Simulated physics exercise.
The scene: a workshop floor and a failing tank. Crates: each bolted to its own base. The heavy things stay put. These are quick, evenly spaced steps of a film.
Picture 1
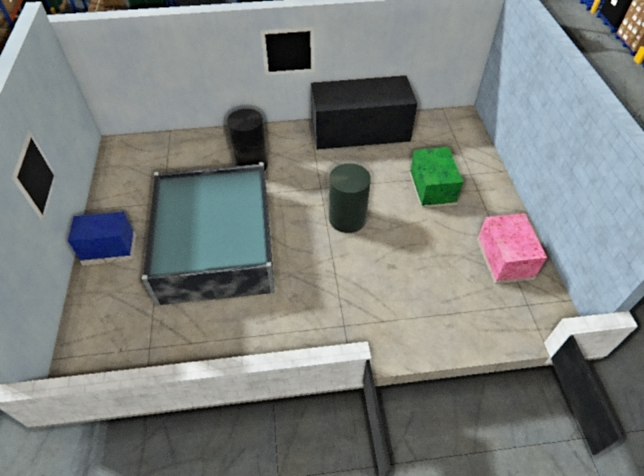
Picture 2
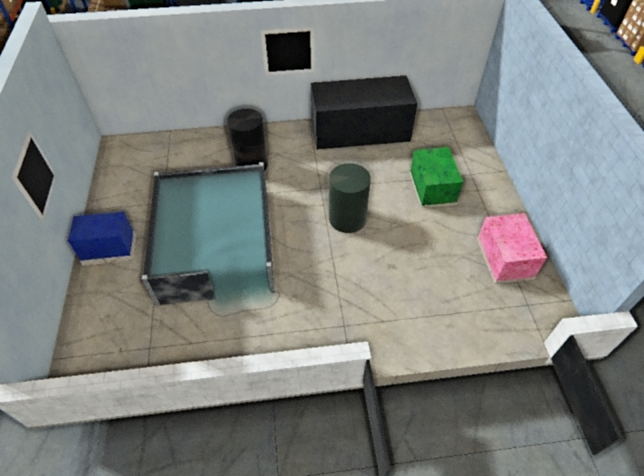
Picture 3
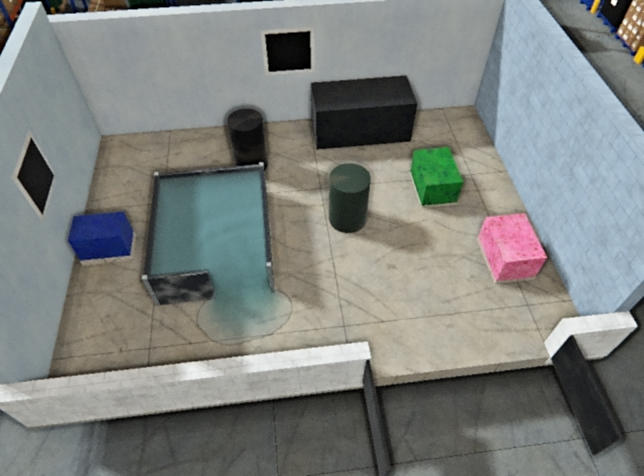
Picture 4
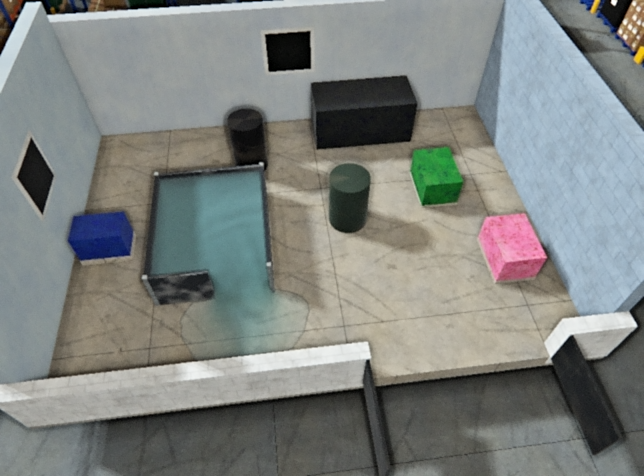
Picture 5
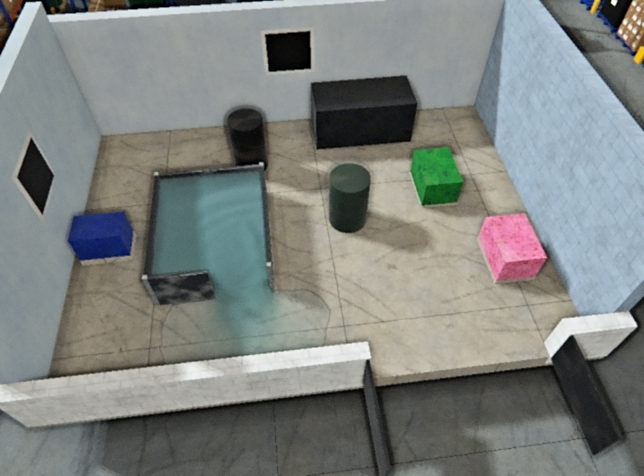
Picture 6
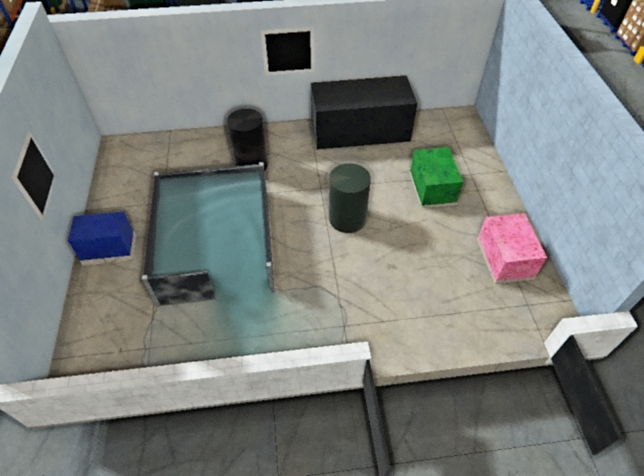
The video shows a walled room with a rectangular water tank, coloured boxes and dark cylinders. Part of the tank's near side opens at the right, and water pours out, spreading across the floor toward the low front wall.
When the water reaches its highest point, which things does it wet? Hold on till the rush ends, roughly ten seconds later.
At the end, the pink crate is affected by the water, the blue crate is affected by the water, the green crate is affected by the water.
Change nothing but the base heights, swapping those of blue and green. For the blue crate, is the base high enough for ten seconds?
As for the blue crate, it goes under.
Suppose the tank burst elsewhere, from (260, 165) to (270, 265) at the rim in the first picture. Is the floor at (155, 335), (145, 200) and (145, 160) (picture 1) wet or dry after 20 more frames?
Okay, the first is left untouched, the next is left untouched, and the last is left untouched.
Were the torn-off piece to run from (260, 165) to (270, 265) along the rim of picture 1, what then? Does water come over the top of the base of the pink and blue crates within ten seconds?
Note - pink goes wet, blue remains untouched.
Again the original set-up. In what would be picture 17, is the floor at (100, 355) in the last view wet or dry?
Answer: Flooding.
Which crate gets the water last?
Go for the crate marked green.
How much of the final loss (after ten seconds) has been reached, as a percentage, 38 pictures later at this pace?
My reading is about 60 per cent.
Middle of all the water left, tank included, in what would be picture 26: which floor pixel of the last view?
Roughly (247, 280).
A moment on, water covers 15 % of the floor; the pink crate not reached, the blue crate not reached, the green crate not reached.
Next, water covers 25 % of the floor; the pink crate water round its plinth, the blue crate not reached, the green crate not reached.
Then, water covers 45 % of the floor; the pink crate water round its plinth, the blue crate water round its plinth, the green crate water round its plinth.
Later, water covers 65 % of the floor; the pink crate water round its plinth, the blue crate water round its plinth, the green crate water round its plinth.
In the end, water covers 90 % of the floor; the pink crate was topped, the blue crate was topped, the green crate was topped.
